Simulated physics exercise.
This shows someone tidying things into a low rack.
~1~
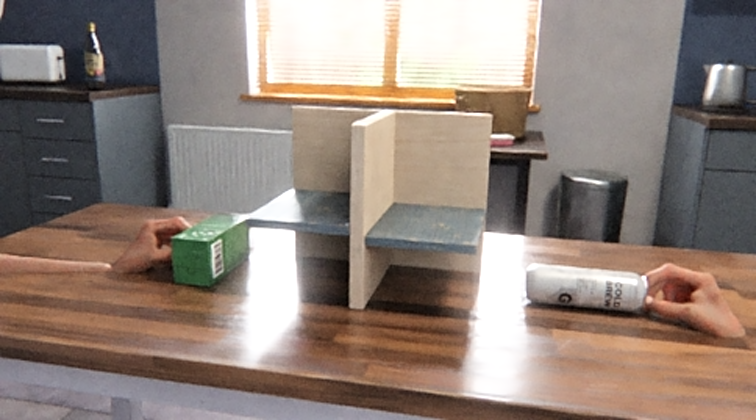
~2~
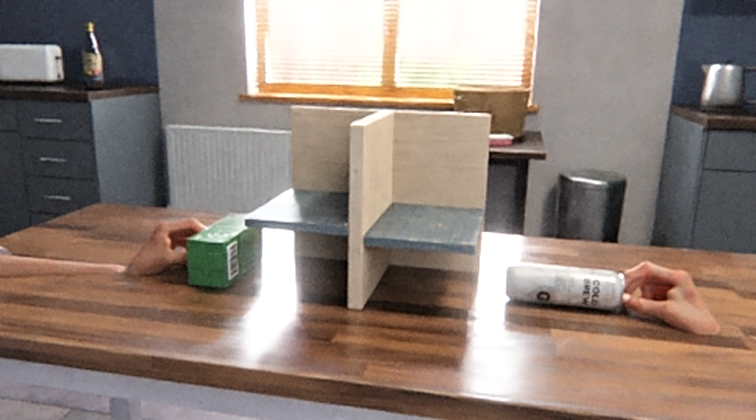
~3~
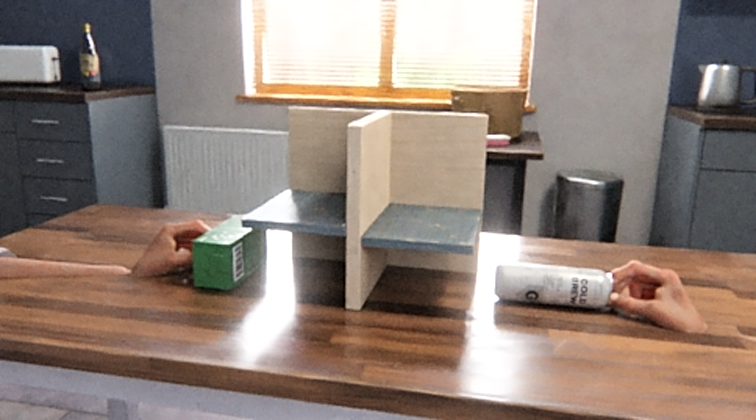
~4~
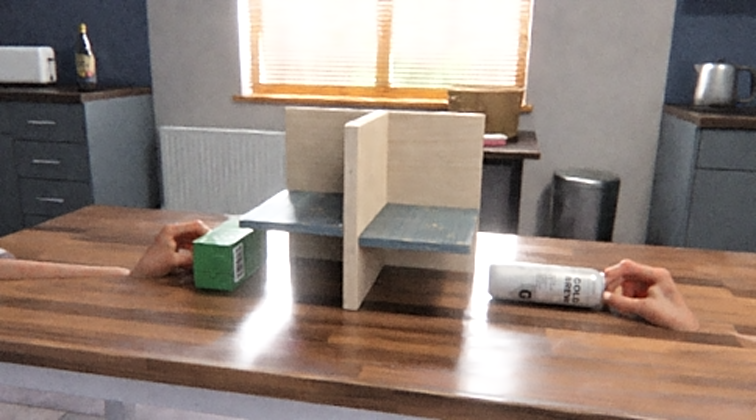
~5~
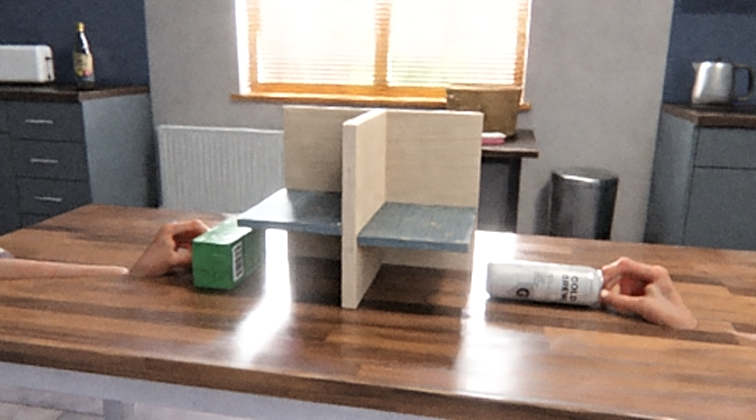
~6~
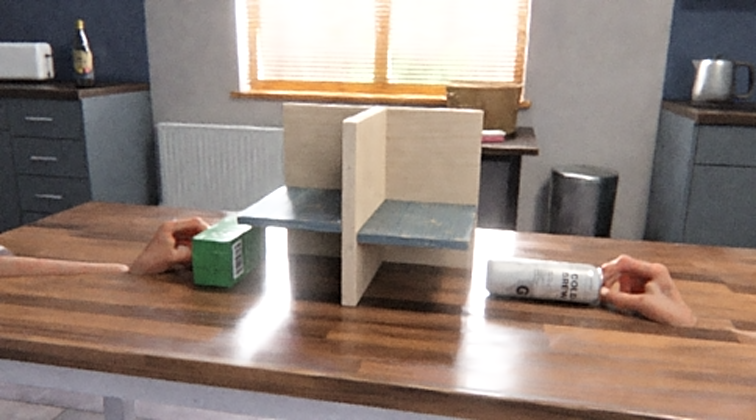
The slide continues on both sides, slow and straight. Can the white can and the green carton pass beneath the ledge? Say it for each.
The white can clears the shelf; the green carton clears the shelf.
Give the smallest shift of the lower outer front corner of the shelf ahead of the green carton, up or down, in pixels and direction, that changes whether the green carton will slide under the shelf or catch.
Roughly 20 pixels down.
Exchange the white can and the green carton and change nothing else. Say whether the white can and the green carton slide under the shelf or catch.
The white can slides in and the green carton gets in.
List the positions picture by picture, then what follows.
In the first frame, hands sliding the things forward; white can (583, 288); green carton (213, 248); shelf (374, 203).
In the second frame, hands sliding the things forward; green carton (228, 250); shelf (373, 203).
In the third frame, hands sliding the things forward; white can (551, 285); shelf (371, 203).
In the fourth frame, hands sliding the things forward; green carton (233, 252); shelf (368, 203).
In the fifth frame, hands sliding the things forward; white can (541, 282); shelf (366, 202).
In the sixth frame, hands sliding the things forward; white can (541, 280); green carton (232, 248); shelf (366, 200).
Then, 0.34 s past the last view, white can sliding up to the opening near (517, 278); green carton sliding up to the opening near (253, 250).
Then, 0.54 s past the last view, white can part of the way in near (490, 276); green carton part of the way in near (276, 252).
Then, 0.78 s past the last view, white can part of the way in near (460, 274); green carton all the way in near (285, 253).
Finally, the white can goes under, near (433, 271); the green carton goes under, near (285, 253).
